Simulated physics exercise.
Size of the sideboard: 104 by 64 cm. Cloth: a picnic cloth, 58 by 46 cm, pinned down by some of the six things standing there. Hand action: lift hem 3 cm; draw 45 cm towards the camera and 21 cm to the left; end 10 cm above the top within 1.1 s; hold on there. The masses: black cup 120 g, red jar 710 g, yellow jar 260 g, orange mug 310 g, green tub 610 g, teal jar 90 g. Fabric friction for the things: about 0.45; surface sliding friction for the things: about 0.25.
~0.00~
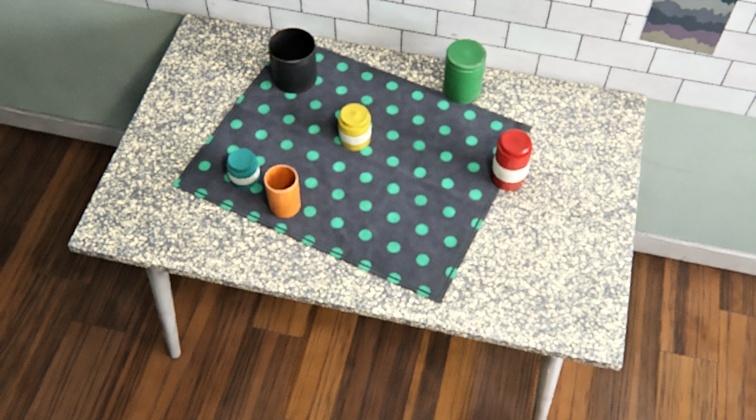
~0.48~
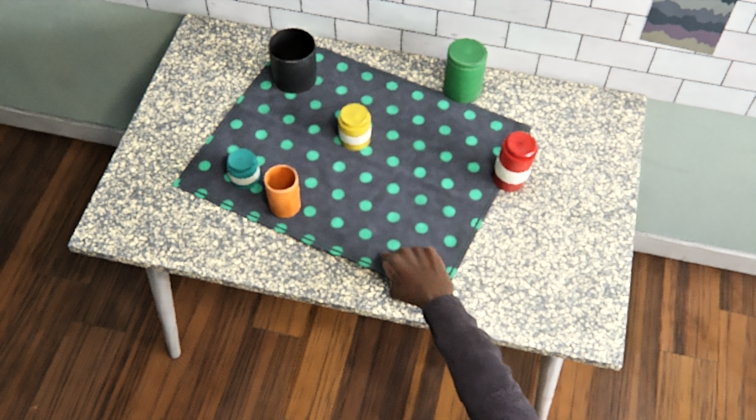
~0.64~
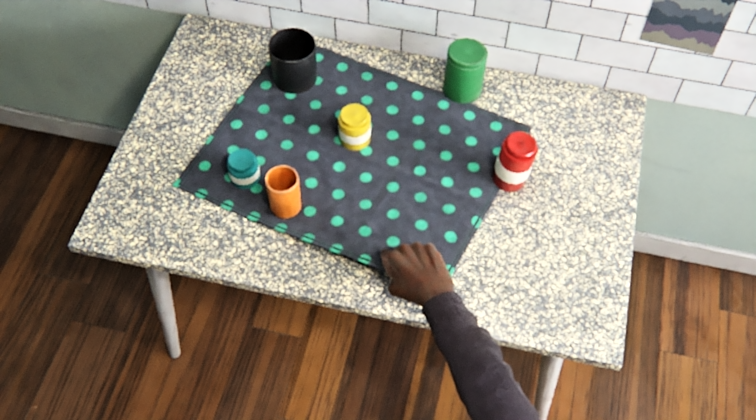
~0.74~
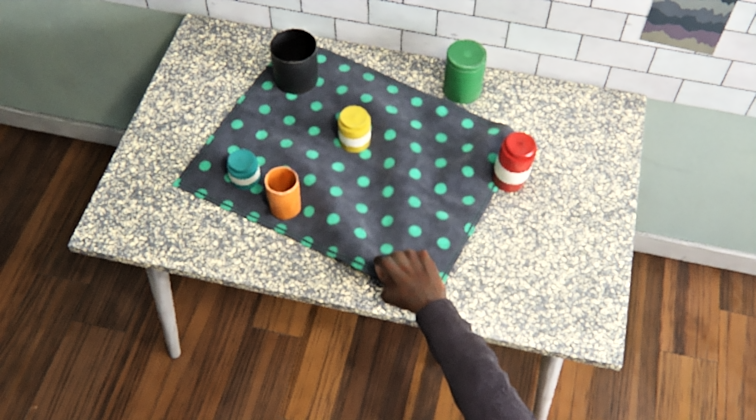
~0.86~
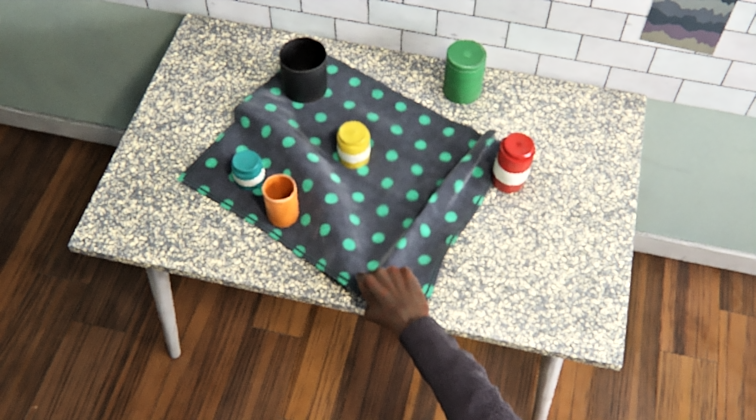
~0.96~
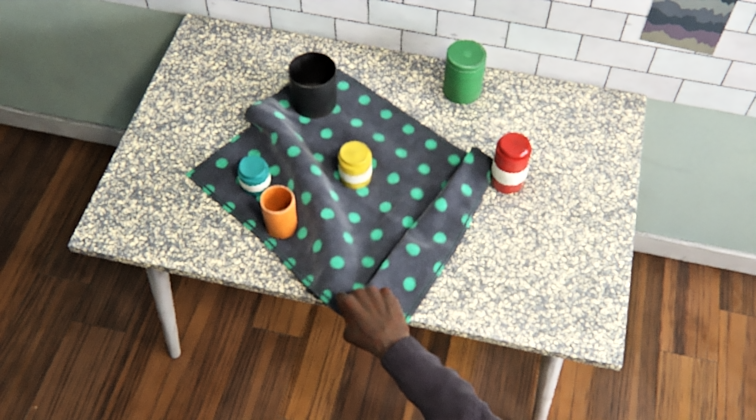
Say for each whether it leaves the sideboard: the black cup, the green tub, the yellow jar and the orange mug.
As I see it, the black cup fails to stay up; the green tub fails to come off; the yellow jar fails to stay up; the orange mug fails to stay up.
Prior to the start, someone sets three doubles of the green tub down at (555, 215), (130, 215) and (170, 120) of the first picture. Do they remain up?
Taking them one by one: Is left on top, then is left on top, then is left on top.
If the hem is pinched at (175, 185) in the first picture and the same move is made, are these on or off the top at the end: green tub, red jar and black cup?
Done that way, the green tub holds its spot, the red jar holds its spot, and the black cup ends up off the top.
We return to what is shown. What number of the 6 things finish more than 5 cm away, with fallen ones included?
4 of them.
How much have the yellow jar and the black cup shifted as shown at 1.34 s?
Approx. shift - yellow jar: 35 cm; black cup: 35 cm.
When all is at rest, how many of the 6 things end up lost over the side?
Total: 4.
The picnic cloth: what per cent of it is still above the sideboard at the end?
About 0 per cent.
After 1.1 s, 85 % of the picnic cloth is still over the top; yellow jar 21 cm off its start, black cup 18 cm off its start, orange mug 12 cm off its start.
After 1.3 s, 50 % of the picnic cloth is still over the top; yellow jar 36 cm off its start, black cup 33 cm off its start, orange mug 25 cm off its start.
After 1.5 s, 15 % of the picnic cloth is still over the top; yellow jar over the edge, black cup 48 cm off its start at (345, 237), orange mug over the edge.
After 1.7 s, 0 % of the picnic cloth is still over the top; black cup 69 cm off its start, yellow jar over the edge, orange mug over the edge.
After 3.3 s, 0 % of the picnic cloth is still over the top; black cup over the edge, yellow jar over the edge, orange mug over the edge, green tub 0 cm off its start at (467, 53).
